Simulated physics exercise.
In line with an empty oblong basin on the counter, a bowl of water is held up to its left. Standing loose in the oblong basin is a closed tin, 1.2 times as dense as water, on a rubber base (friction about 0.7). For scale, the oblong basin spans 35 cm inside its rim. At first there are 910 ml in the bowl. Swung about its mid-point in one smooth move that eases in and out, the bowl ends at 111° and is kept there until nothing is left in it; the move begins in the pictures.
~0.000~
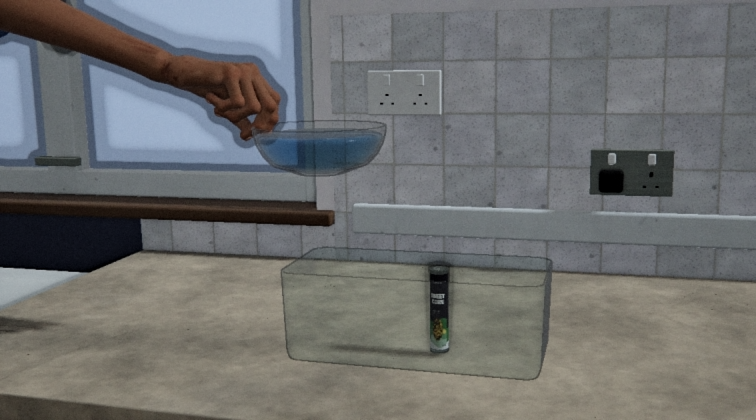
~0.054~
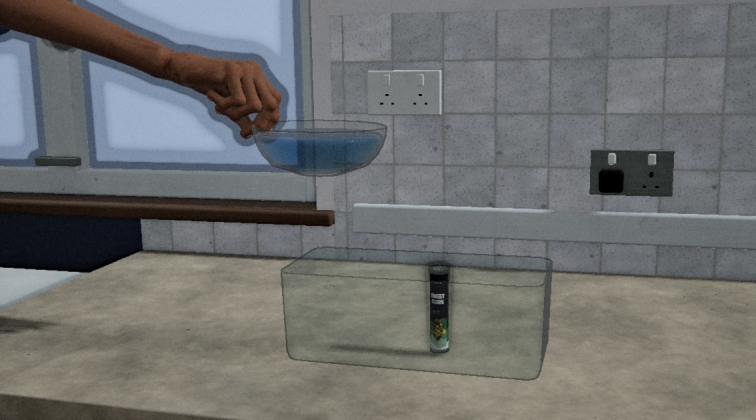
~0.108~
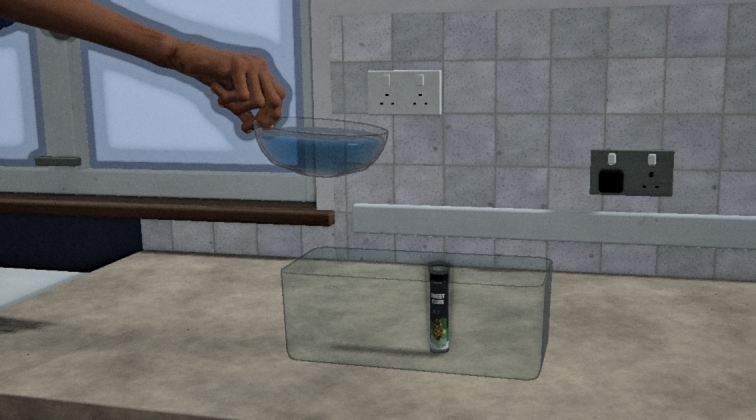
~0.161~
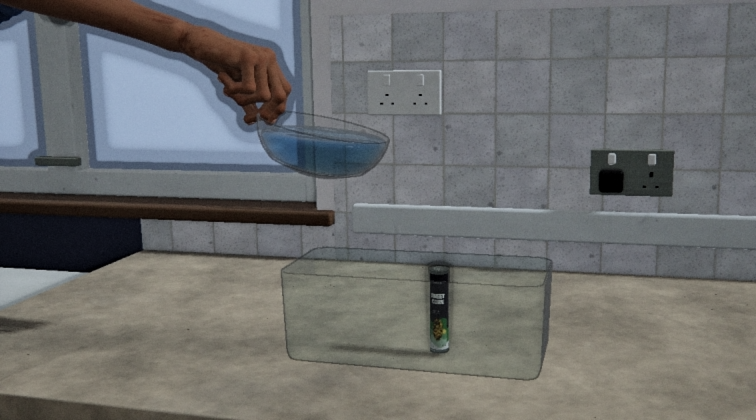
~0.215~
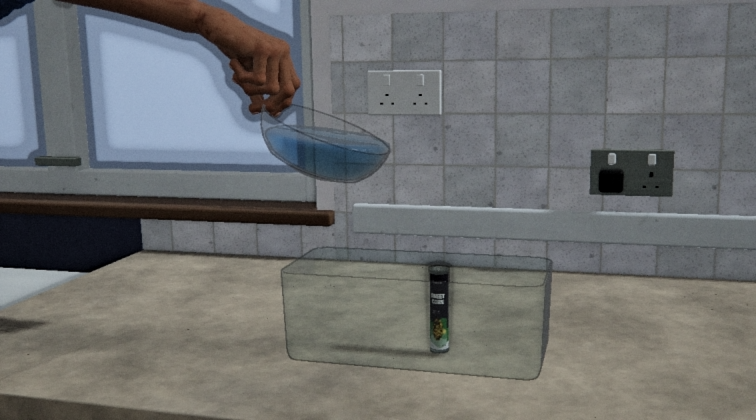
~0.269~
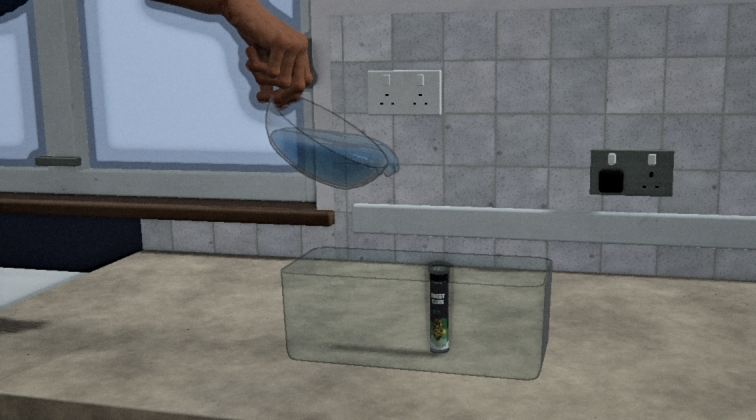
To begin with, a hand holds a clear bowl of blue water level, above and to the left of an empty glass basin holding a dark upright tin. The hand tilts the bowl rightward, slowly at first, then more steeply, and a little water slips over its right rim.
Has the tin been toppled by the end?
My bet is it capsizes.
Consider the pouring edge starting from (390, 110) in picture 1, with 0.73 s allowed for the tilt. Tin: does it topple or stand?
It tumbles.
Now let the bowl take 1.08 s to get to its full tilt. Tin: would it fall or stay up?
Then the tin does not tip.
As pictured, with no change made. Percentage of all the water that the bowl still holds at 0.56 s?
Roughly 3 %.
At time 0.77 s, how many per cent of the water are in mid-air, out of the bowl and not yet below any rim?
Near 2 percent.
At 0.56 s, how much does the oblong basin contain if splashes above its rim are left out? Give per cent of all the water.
The basin holds roughly 66 in a hundred parts at that moment.
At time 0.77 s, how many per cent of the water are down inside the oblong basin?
Near 96 in a hundred.
After 0.56 s the tilt is 96° and 3 per cent is still to pour; the tin stands where it began.
After 0.77 s the tilt is 111° and 0 per cent is still to pour; the tin leans 10°.
After 0.99 s the tilt is 111° and 0 per cent is still to pour; the tin leans 12°.
After 1.23 s the tilt is 111° and 0 per cent is still to pour; the tin leans 32°.
In the end the tin lies on its side.
